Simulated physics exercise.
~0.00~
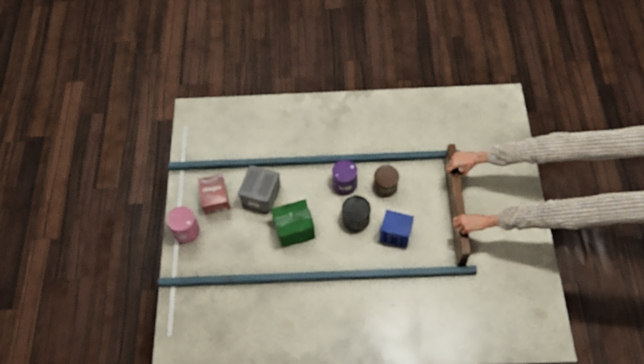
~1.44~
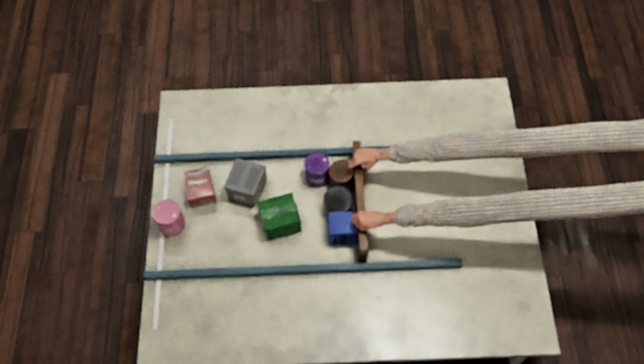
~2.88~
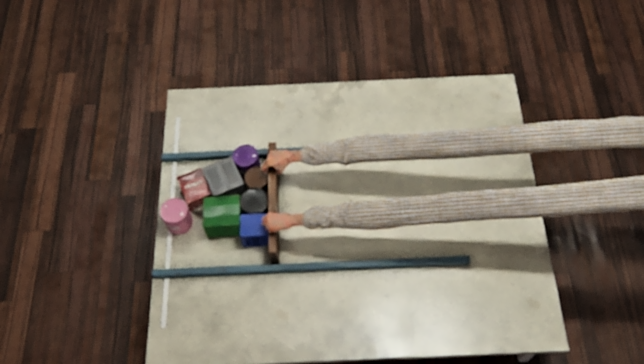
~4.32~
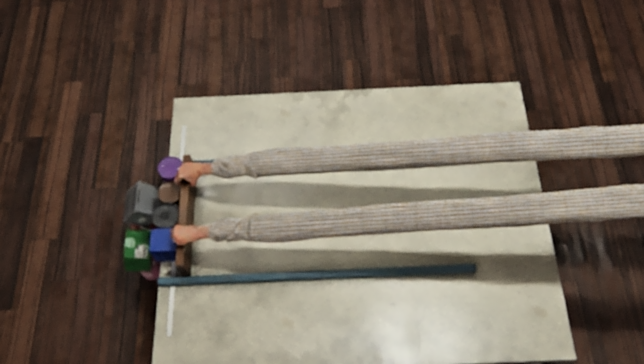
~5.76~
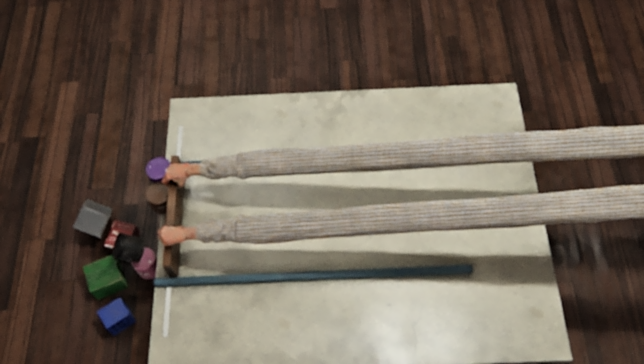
A brown plank, gripped by two hands in pale knit sleeves, stands at the right of a pale raised deck above a dark wooden floor, seen from overhead by a slightly swaying camera. Between two blue rails lie a blue crate, black and brown pails, a purple object, a green box, a grey tote, a red box and a pink canister. The arms push the plank left, gathering the nearest things, then the rest. The bunched load spills over the left edge as the plank reaches the tape. Six things end up fallen, while the purple object and brown pail remain by the plank.
